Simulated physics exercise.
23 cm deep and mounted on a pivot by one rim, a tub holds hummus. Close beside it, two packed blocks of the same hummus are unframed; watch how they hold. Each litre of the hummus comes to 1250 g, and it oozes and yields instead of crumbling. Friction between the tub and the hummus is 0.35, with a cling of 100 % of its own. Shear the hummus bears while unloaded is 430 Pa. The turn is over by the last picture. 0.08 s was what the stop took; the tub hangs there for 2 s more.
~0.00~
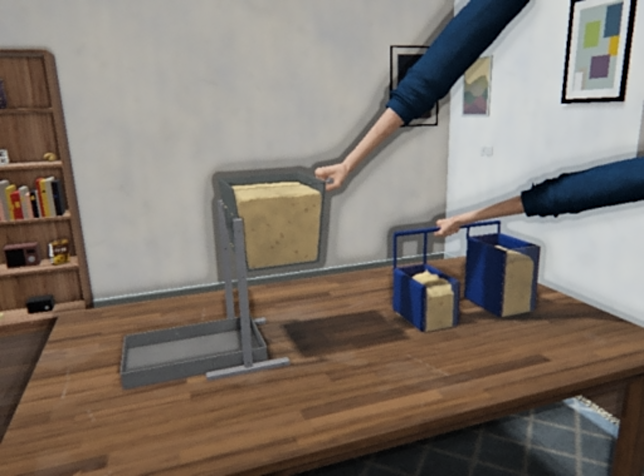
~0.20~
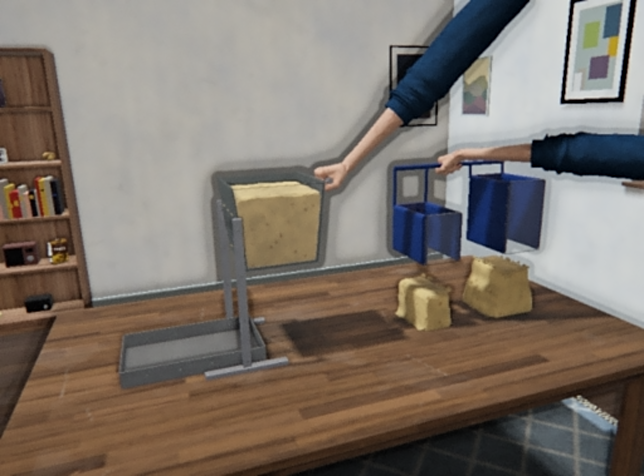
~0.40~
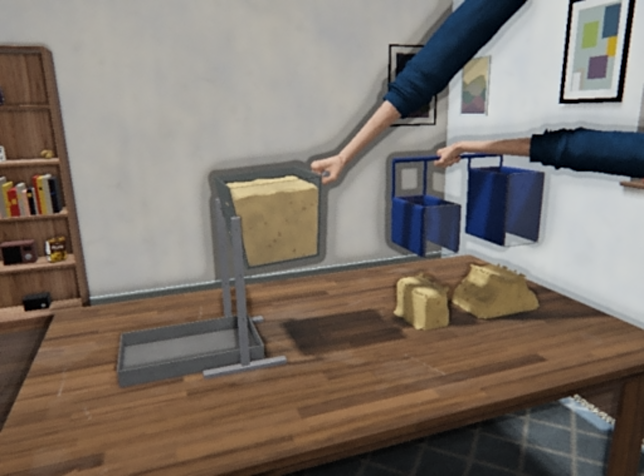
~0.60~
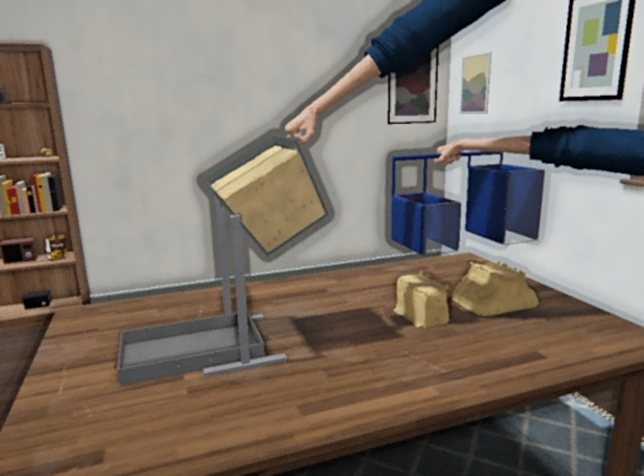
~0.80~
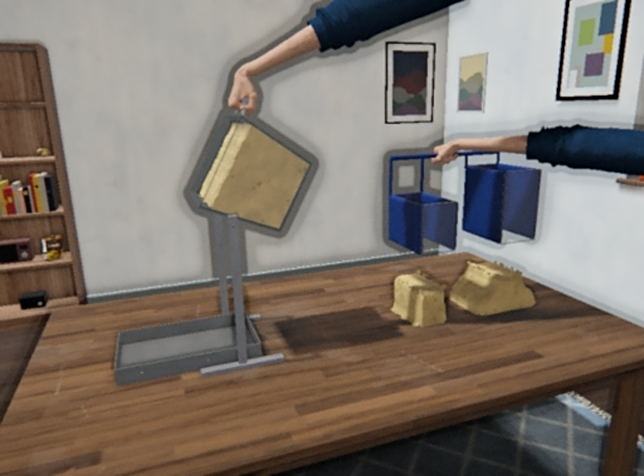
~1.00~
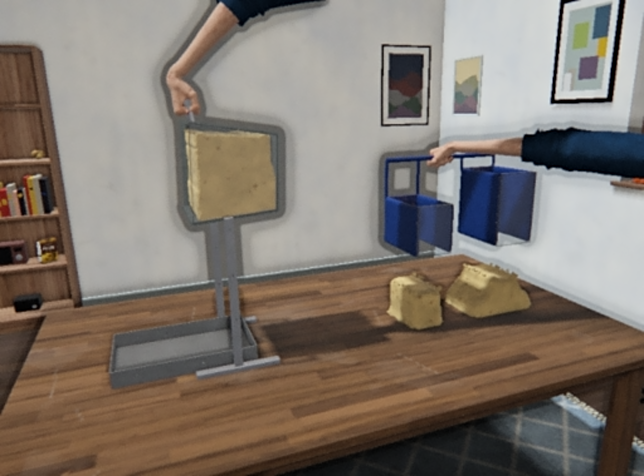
Blue moulds lift off hummus blocks, the larger slumps, then a hand turns a tub sideways.
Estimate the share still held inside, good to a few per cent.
I would say about 43 percent.
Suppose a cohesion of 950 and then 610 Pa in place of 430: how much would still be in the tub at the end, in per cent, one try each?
About 100 % first, about 55 % second.
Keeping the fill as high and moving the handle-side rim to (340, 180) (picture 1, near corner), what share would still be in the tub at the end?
The tub would keep roughly 35 percent.
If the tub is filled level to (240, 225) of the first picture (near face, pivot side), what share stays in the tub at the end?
That gives some 70 %.
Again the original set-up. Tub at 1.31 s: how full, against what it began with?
Around 60 percent stays in the tub.
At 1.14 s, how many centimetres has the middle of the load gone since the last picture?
Distance: About 5 cm.
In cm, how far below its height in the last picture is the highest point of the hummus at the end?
12 cm.
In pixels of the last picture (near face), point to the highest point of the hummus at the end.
I'd say it peaks at roughly (246, 179) in the last picture.
By 1.14 s, the tub is at 88 degrees and holds 86 %.
By 1.31 s, the tub is at 88 degrees and holds 58 %.
By 1.48 s, the tub is at 88 degrees and holds 45 %.
By 1.65 s, the tub is at 88 degrees and holds 43 %.
By 3.00 s, at the end, the tub is at 88 degrees and holds 43 %.
